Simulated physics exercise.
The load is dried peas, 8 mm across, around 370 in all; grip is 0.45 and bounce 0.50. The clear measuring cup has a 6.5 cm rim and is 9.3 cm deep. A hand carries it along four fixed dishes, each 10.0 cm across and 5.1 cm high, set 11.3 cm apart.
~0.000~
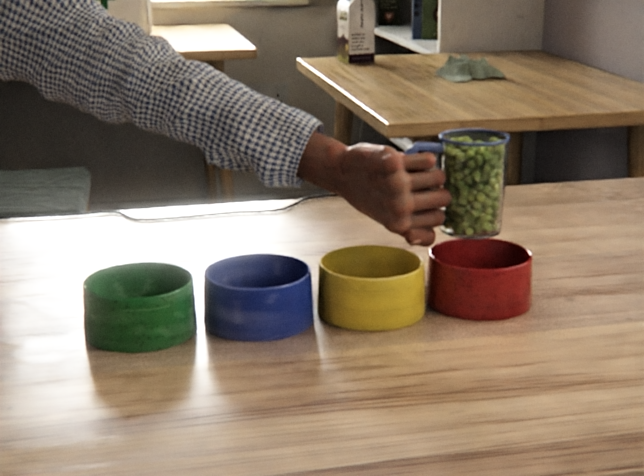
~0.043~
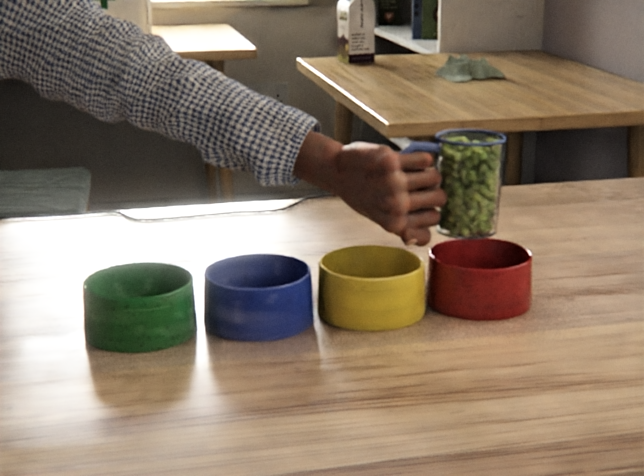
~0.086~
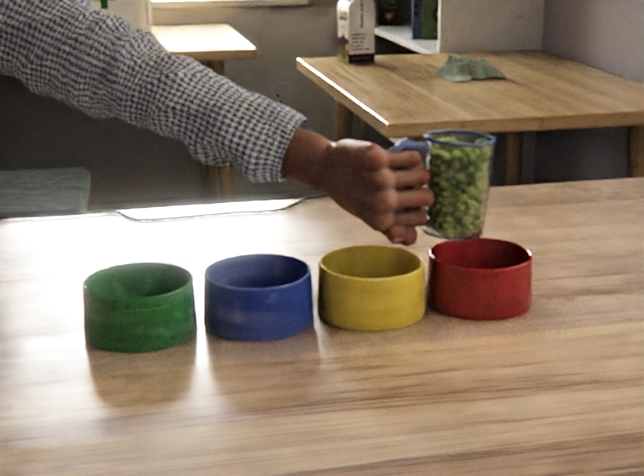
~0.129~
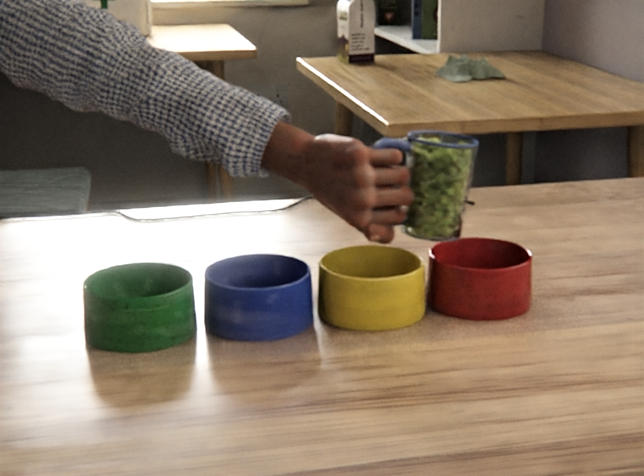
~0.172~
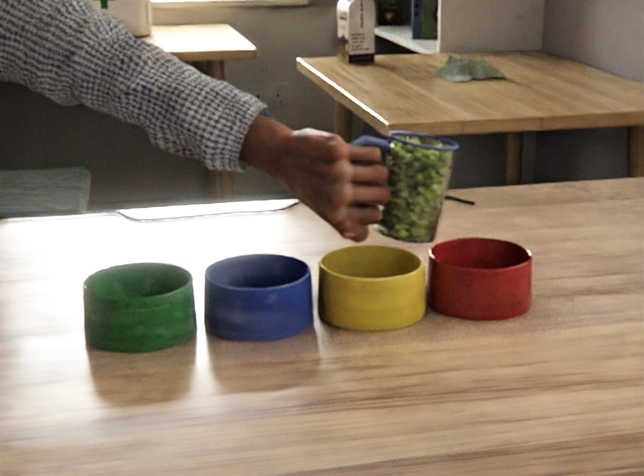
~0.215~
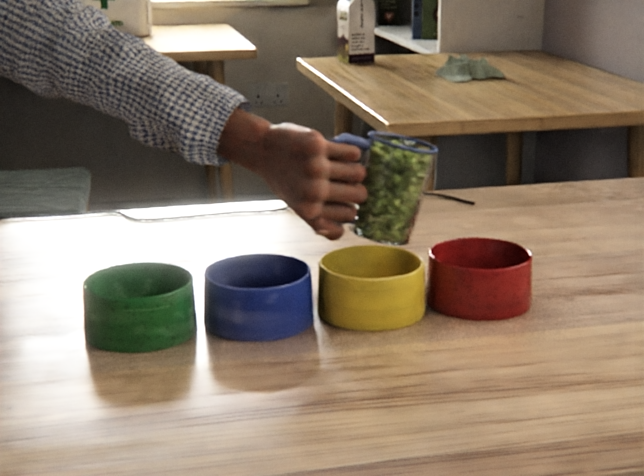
On a wooden table in a room, a hand holds a clear measuring cup of green peas above a row of green, blue, yellow and red dishes, then moves it left from near the red dish toward the yellow, tilting it slightly rightward.
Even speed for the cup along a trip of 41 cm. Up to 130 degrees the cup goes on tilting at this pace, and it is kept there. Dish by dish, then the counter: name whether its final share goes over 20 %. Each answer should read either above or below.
Red - below, blue - below, green - above, yellow - below, counter - below.
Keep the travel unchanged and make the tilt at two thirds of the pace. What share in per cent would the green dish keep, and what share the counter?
In the green dish 100; on the counter 0.
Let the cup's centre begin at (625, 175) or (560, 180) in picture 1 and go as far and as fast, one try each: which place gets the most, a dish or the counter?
The biggest share lands on blue the first time and on blue the second time.
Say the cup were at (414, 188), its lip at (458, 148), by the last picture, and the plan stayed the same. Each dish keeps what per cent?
Kept per dish: Red = 0, blue = 0, green = 90, yellow = 0.
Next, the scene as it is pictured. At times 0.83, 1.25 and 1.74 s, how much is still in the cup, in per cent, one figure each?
About 100, 80, 0.
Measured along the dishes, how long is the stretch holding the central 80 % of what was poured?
Close to 7 centimetres along the dishes.
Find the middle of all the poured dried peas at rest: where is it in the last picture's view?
My guess is close to (132, 312).
After 0.83 s, tilt 68 degrees; cup holds 100 %.
After 1.25 s, tilt 105 degrees; cup holds 80 %, green 20 %.
Then, at 1.74 s, tilt 130 degrees; cup holds 0 %, green 90 %.
At rest (2.4 s), red 0 %, blue 0 %, green 90 %, yellow 0 %, counter 10 %.
